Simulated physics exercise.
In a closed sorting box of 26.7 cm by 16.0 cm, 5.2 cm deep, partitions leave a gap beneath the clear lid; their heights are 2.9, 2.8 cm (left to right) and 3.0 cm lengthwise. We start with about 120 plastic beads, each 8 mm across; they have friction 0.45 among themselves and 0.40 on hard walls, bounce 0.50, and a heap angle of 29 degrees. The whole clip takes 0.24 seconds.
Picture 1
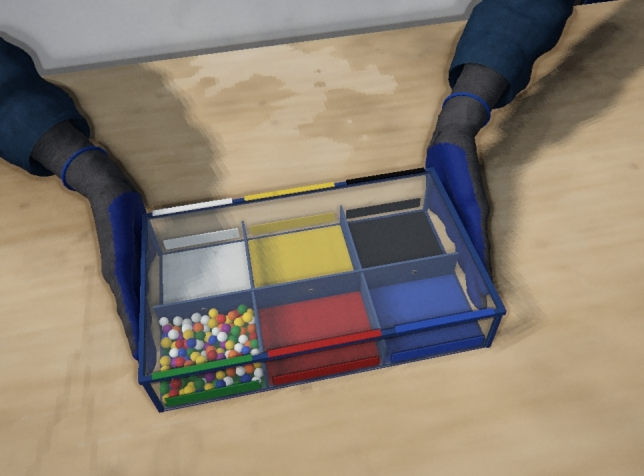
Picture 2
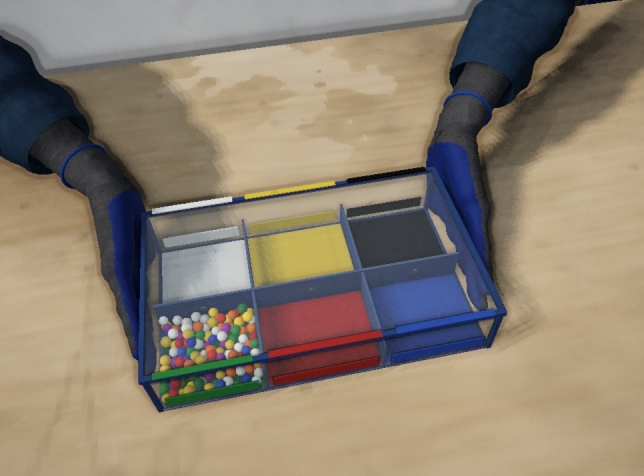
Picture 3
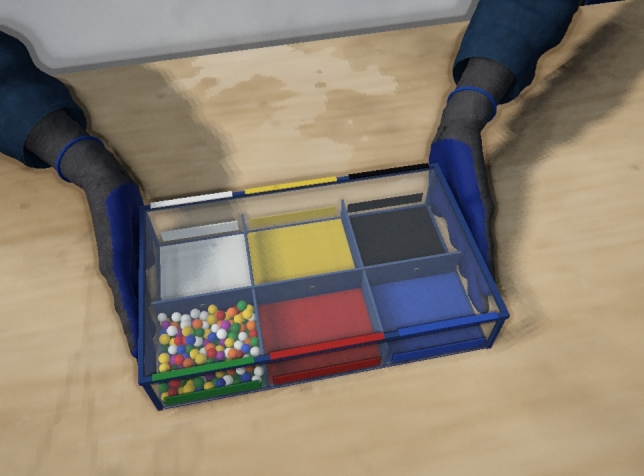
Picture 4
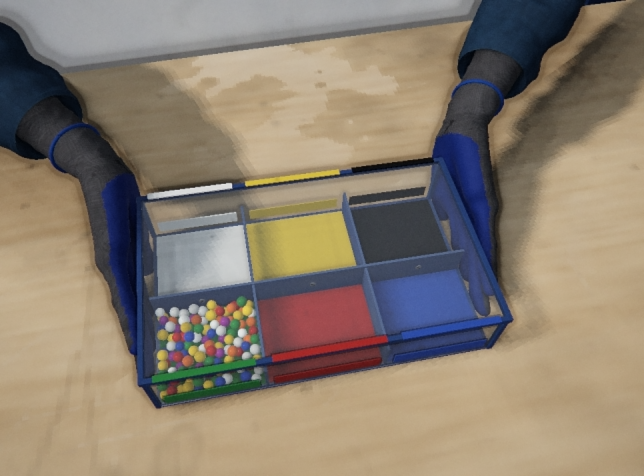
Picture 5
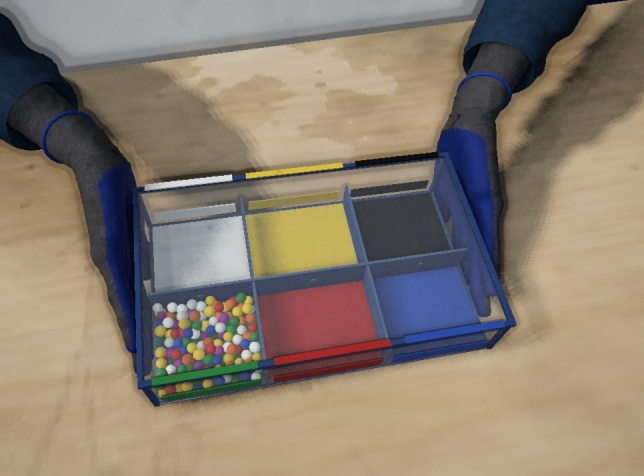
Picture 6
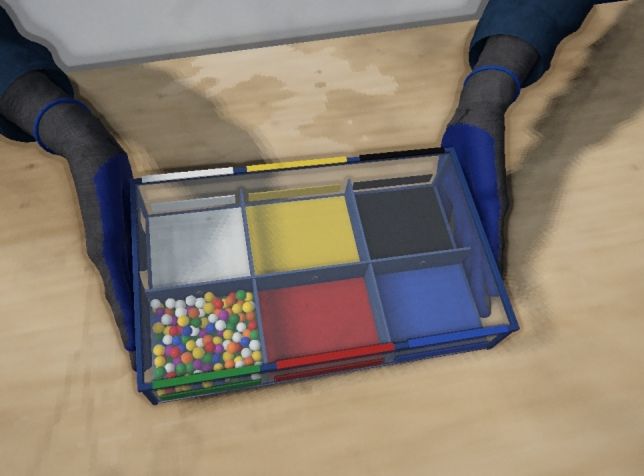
Two gloved hands slowly tilting a clear-lidded, six-section box on a wooden surface, multicoloured beads staying in the green-edged front-left compartment.
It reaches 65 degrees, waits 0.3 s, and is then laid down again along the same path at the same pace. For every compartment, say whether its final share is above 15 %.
Red: No, blue: No, green: Yes, yellow: No, white: No, black: No.
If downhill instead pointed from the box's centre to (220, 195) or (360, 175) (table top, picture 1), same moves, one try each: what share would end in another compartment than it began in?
Near 5 and 10 percent, in that order.
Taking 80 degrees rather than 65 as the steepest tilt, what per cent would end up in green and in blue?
Then the green compartment would keep 95 per cent and the blue one 0 per cent.
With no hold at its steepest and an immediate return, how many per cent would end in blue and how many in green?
In per cent: Blue 0, green 100.
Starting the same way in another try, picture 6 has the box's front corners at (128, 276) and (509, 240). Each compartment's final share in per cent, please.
Red 0; blue 0; green 85; yellow 5; white 5; black 0.
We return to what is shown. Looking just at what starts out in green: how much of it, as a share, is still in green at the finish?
About 100 in a hundred.
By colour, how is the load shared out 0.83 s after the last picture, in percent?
In per cent: Red 0, blue 0, green 100, yellow 0, white 0, black 0.
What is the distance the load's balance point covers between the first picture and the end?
1.5 cm or thereabouts.
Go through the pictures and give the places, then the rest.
Box tilt 0 degrees, front corners at (145, 378) and (499, 310); green 100 %, in the first picture.
Box tilt 1 degrees, front corners at (145, 378) and (500, 311), in the second picture.
Box tilt 3 degrees, front corners at (145, 379) and (502, 314), lowest corner right front, in the third picture.
Box tilt 7 degrees, front corners at (144, 380) and (506, 317), lowest corner right front, in the fourth picture.
Box tilt 11 degrees, front corners at (144, 382) and (509, 322), lowest corner right front, in the fifth picture.
Box tilt 15 degrees, front corners at (144, 385) and (512, 326), lowest corner right front; green 100 %, in the sixth picture.
Then, 0.83 s after the last picture, tilt 65 degrees; green 100 %.
Then, 1.38 s after the last picture, tilt 34 degrees; green 100 %.
Then, 1.99 s after the last picture, tilt 0 degrees; green 100 %.
In the end, red 0 %, blue 0 %, green 100 %, yellow 0 %, white 0 %, black 0 %.
